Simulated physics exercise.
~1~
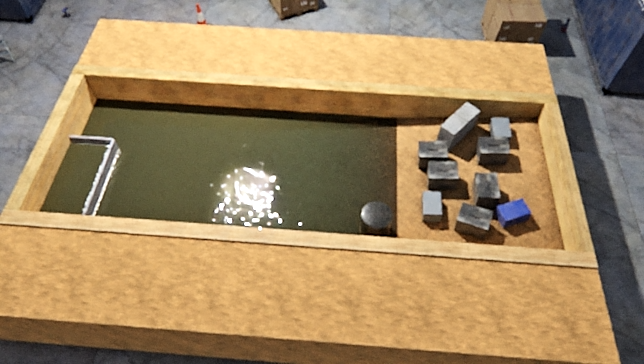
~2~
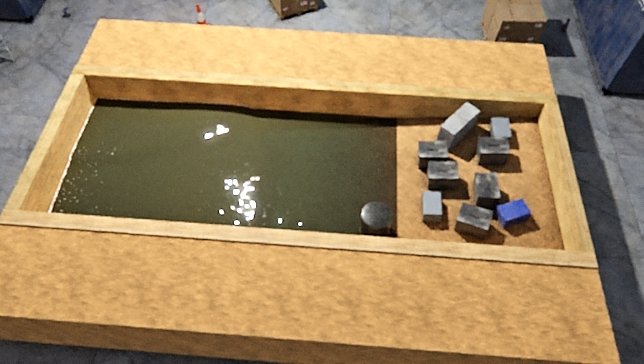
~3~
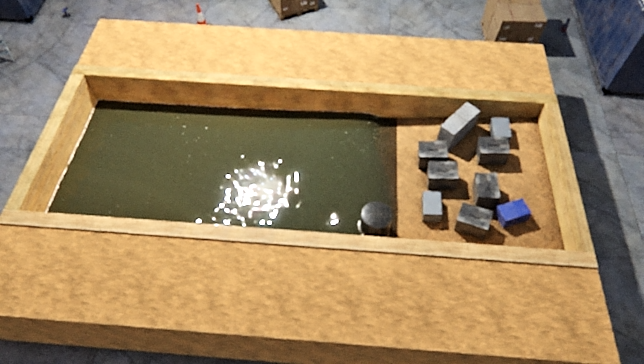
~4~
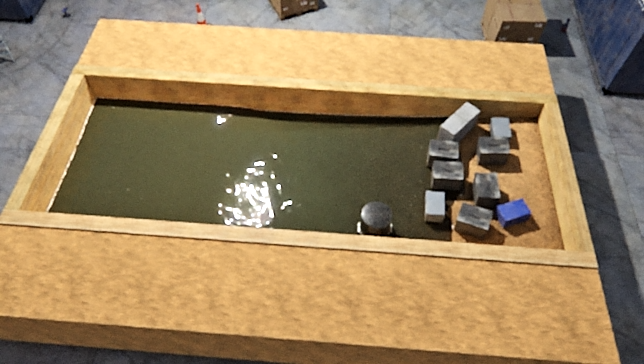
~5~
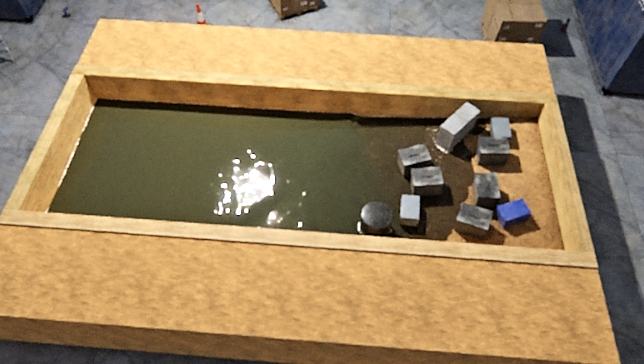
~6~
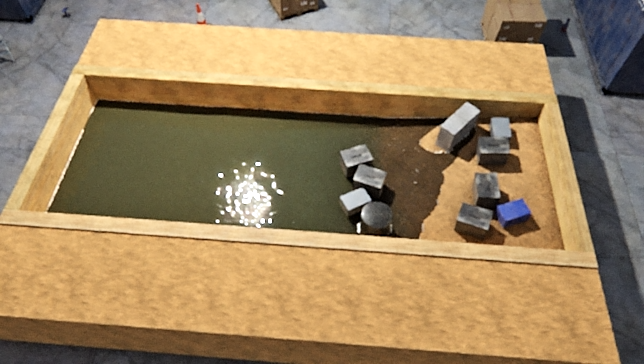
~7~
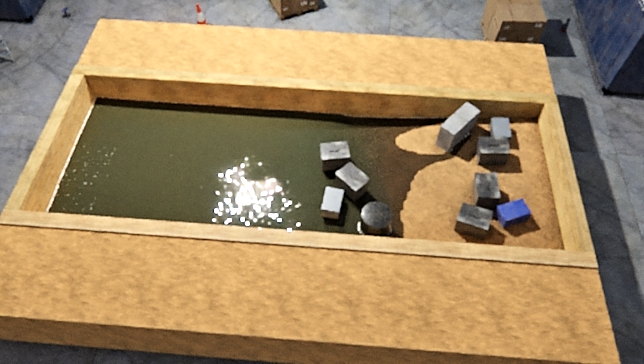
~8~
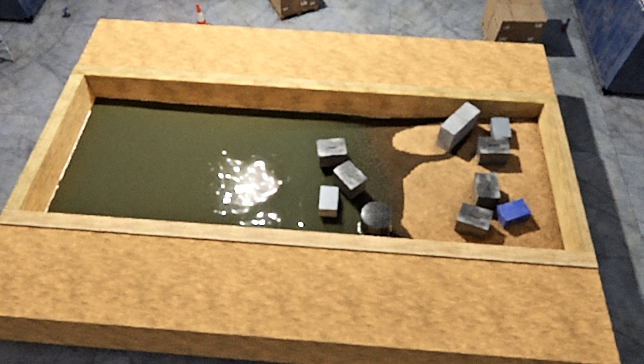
The clip opens on a wooden-walled basin seen from above, with dark water on the left, a light barrier near its left end, and gray blocks and one blue crate scattered on sand at the right. The barrier disappears and ripples spread across the water. The water then pushes up the sand and reaches the nearest blocks, nudging a few slightly right. As it draws back, three gray blocks slide left with it, past the round dark object near the front wall. They settle in the water, while the blue crate and remaining blocks stay on the sand.
